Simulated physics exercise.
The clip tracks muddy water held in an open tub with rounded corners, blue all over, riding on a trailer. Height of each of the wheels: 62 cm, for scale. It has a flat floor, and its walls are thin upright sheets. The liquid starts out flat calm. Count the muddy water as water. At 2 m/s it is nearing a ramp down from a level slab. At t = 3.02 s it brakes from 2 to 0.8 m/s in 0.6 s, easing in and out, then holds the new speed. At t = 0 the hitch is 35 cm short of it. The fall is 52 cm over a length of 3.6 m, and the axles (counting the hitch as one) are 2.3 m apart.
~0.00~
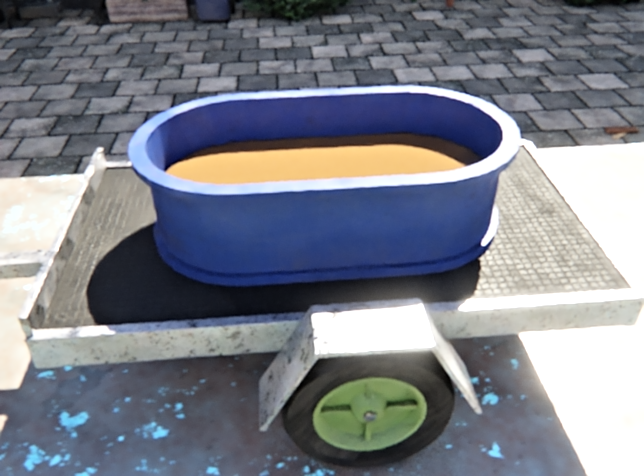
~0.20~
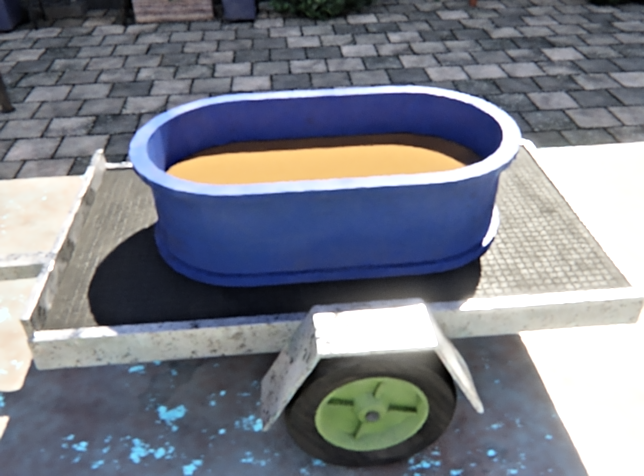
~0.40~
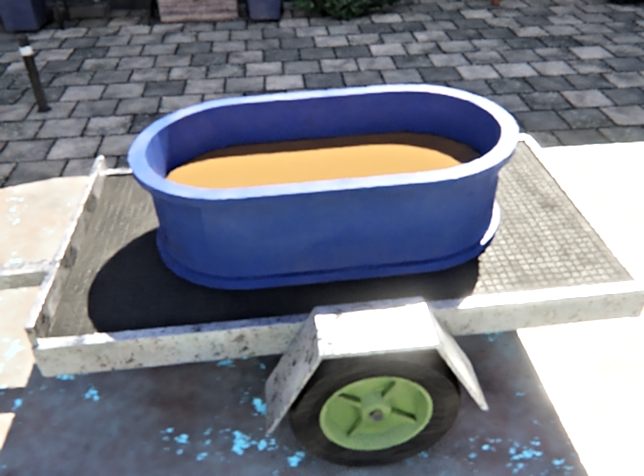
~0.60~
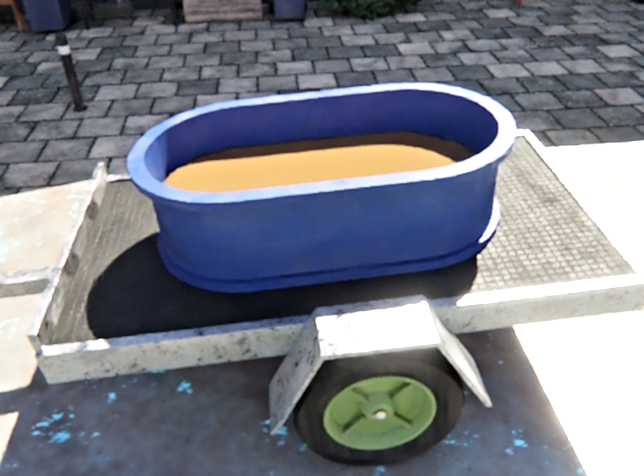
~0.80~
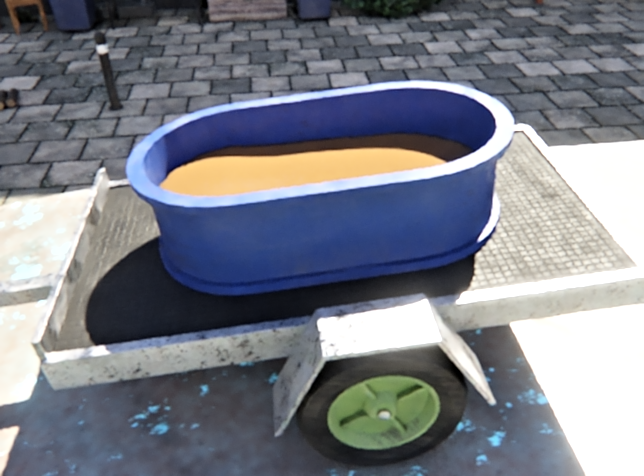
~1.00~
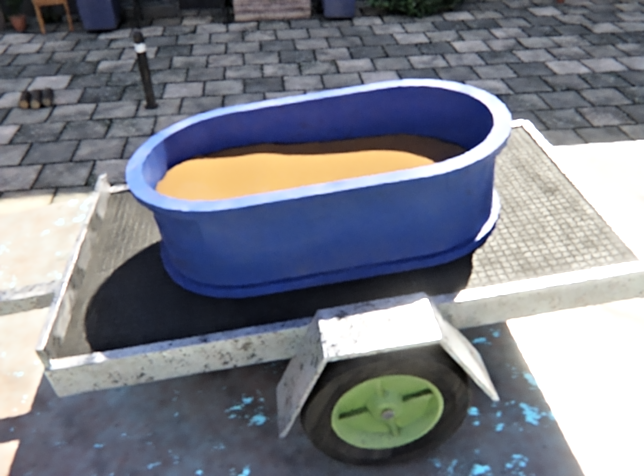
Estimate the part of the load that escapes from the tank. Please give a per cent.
Roughly 0 per cent escapes.
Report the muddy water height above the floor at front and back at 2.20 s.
I'd say some 26 centimetres in front and some 10 centimetres behind.
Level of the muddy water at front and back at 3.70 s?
Front 44 cm, back 6 cm.
Then, 2.20 s in, it stands 10 cm high behind and 27 cm in front; all of it is still inside.
Then, 3.70 s in, it stands 6 cm high behind and 45 cm in front; all of it is still inside.
Then, 5.50 s in, it stands 17 cm high behind and 30 cm in front; all of it is still inside.
Then, 7.99 s in, all of it is still inside.
